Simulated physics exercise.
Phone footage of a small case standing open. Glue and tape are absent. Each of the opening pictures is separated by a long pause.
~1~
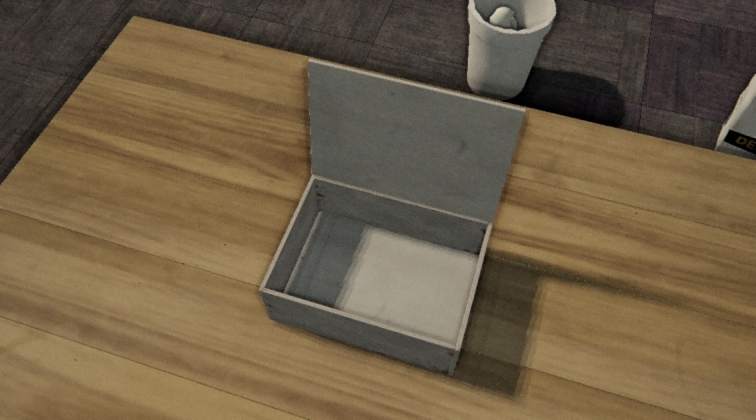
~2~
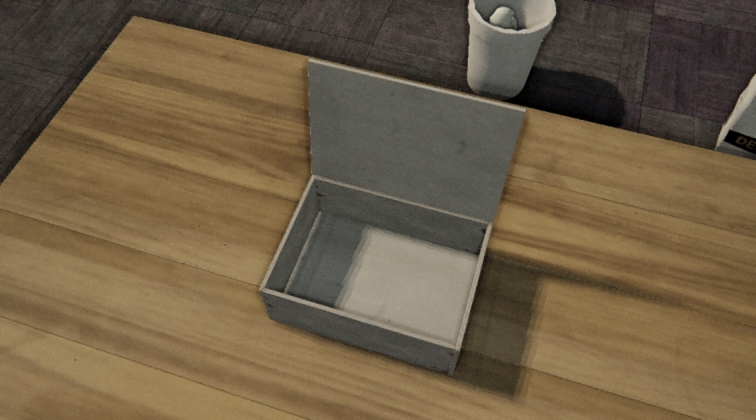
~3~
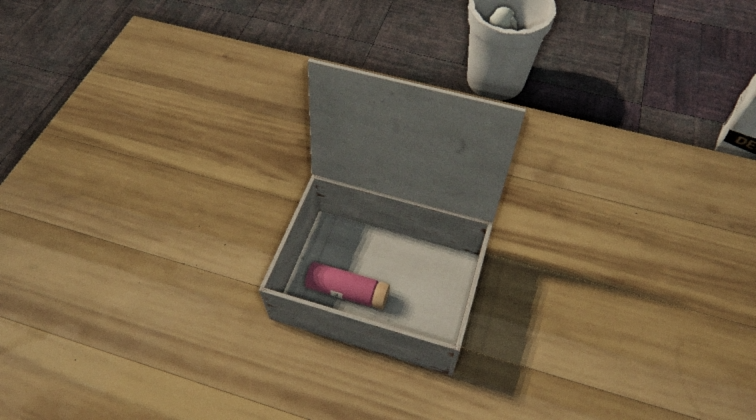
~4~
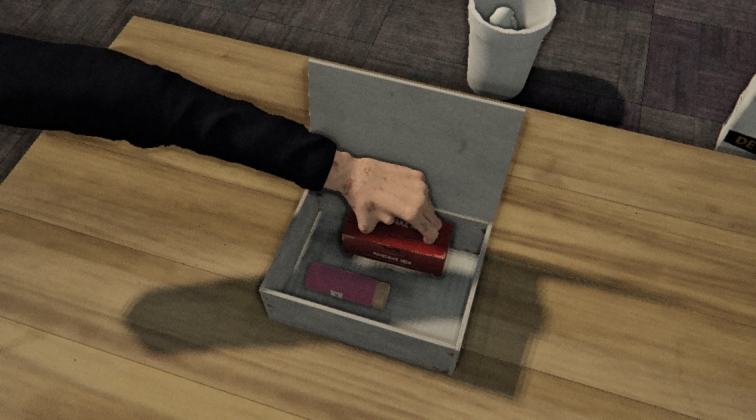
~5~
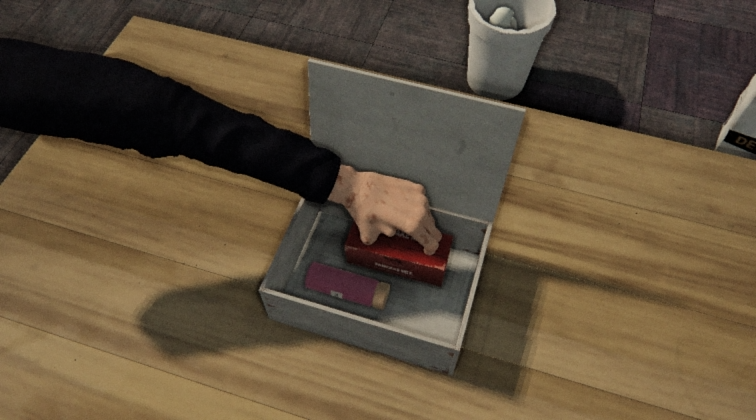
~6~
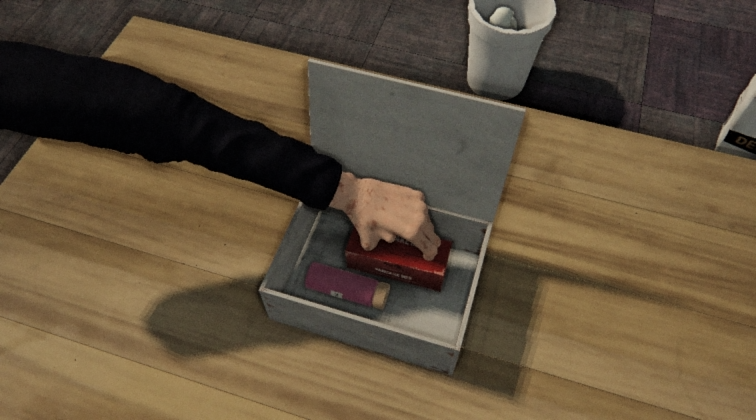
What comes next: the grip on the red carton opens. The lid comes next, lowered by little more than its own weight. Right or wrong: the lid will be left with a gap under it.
Wrong, it closes.
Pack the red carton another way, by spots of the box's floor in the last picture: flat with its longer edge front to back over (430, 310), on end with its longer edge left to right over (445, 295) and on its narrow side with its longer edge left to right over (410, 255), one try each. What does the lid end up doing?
On the first go it comes down fully, on the second it can't shut, and on the third it comes down fully.
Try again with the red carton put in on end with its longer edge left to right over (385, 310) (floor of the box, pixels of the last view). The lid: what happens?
Result: Lid not shut.
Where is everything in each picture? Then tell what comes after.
The last thing is not in view yet, in the first frame.
The last thing is not in view yet, in the second frame.
The last thing is not in view yet; pink shaker (348, 286), in the third frame.
On its way; red carton (398, 239); pink shaker (348, 286), in the fourth frame.
On its way; red carton (399, 249); pink shaker (348, 286), in the fifth frame.
Put in, still held; red carton (399, 255); pink shaker (348, 286), in the sixth frame.
Then, 1.10 s on from there, lid starting down; red carton shifted a little near (398, 263); pink shaker shifted about its own width.
Then, 1.60 s on from there, lid 59° above the rim; red carton shifted a little near (398, 263); pink shaker shifted about its own width.
Then, 1.90 s on from there, lid 16° above the rim; red carton shifted a little near (398, 263); pink shaker shifted about its own width.
In the end, lid shut; moved from the start, pink shaker and red carton. At the end, from the last picture's camera, red carton near (398, 263).
